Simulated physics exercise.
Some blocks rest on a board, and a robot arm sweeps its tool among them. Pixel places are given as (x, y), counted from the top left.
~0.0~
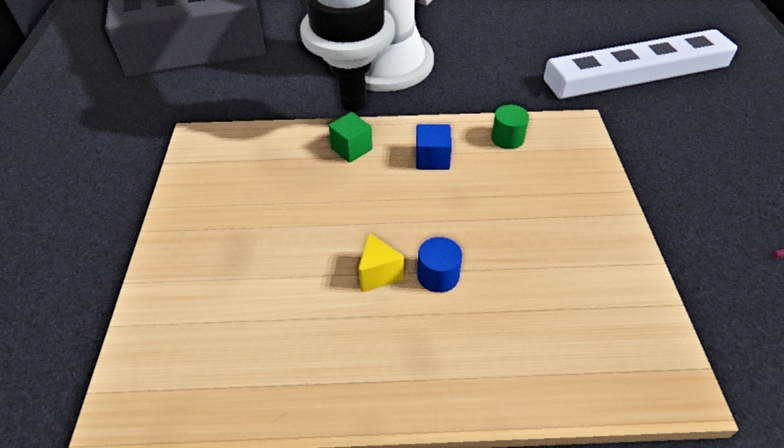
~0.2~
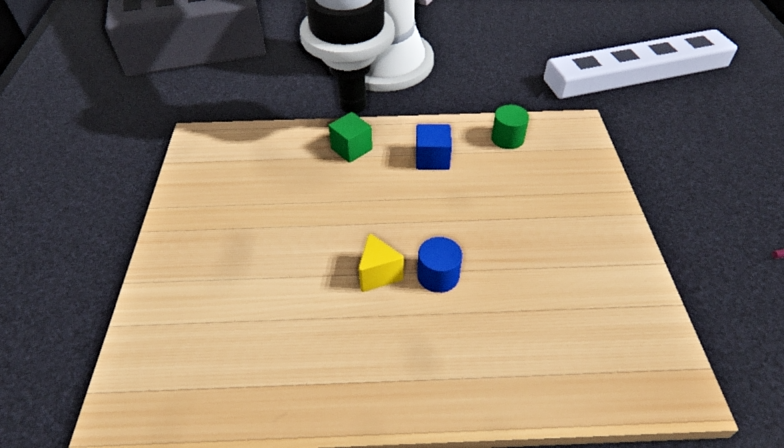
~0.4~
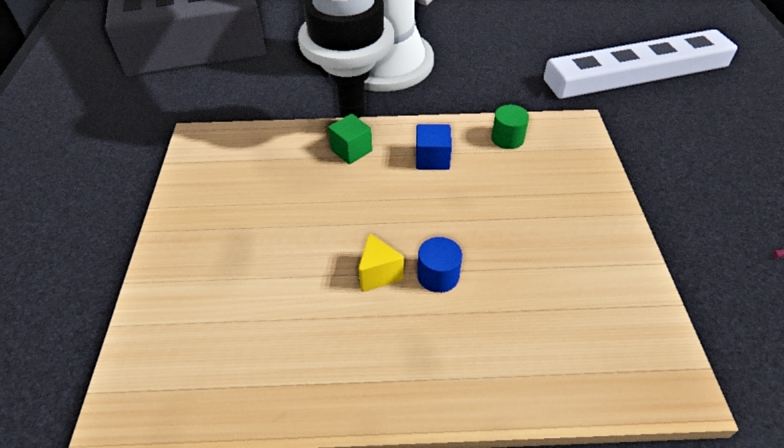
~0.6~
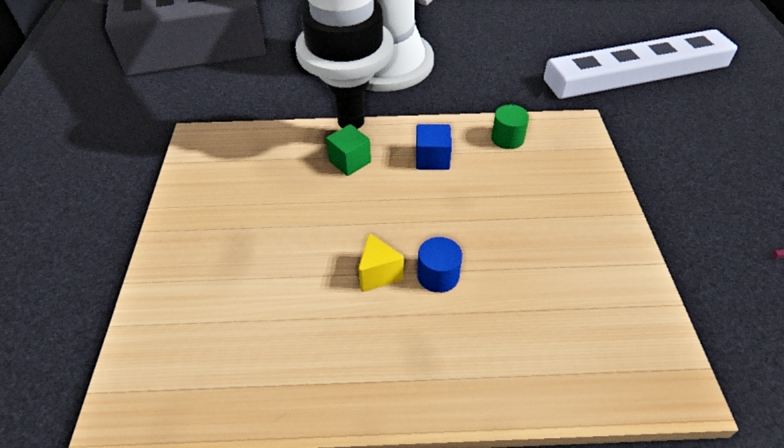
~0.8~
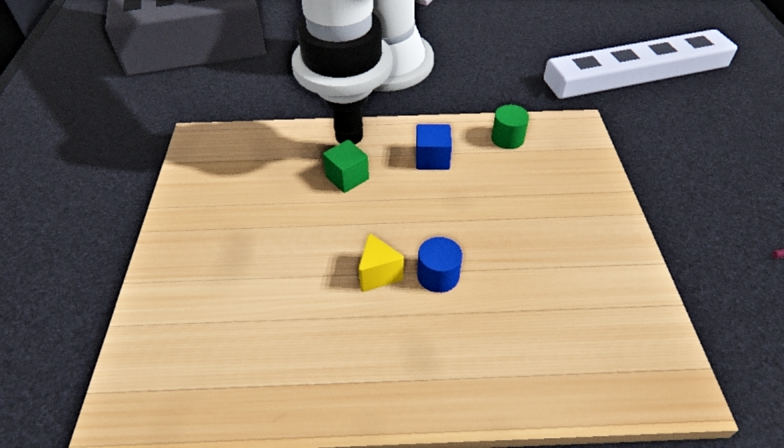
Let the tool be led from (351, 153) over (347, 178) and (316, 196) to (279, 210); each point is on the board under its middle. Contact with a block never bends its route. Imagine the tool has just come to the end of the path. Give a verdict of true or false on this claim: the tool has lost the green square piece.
Verdict: True.
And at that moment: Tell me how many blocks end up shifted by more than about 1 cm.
I'd say one block gets moved.
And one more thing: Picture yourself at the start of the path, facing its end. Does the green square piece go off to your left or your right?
Toward the left.
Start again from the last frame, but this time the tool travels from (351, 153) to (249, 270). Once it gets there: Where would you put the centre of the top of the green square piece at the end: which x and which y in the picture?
The middle of its upper face will lie at (334, 191).
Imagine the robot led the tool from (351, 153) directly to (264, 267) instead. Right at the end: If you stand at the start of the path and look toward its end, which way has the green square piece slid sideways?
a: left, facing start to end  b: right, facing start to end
Letter a.
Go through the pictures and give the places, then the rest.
Tool's lower end (354, 104); green square piece (350, 125), in the first picture.
Tool (353, 106); blocks still, in the second picture.
Tool (353, 112); green square piece (350, 127), in the third picture.
Tool (351, 123); green square piece (348, 138), in the fourth picture.
Tool (349, 138); green square piece (345, 154), in the fifth picture.
On the path given first. One third of the way, tool (345, 163); green square piece (337, 182).
Two thirds of the way, tool (312, 180); green square piece (324, 198), turned 40° anticlockwise.
At the end, tool (275, 195); green square piece (322, 199), turned 45° anticlockwise.
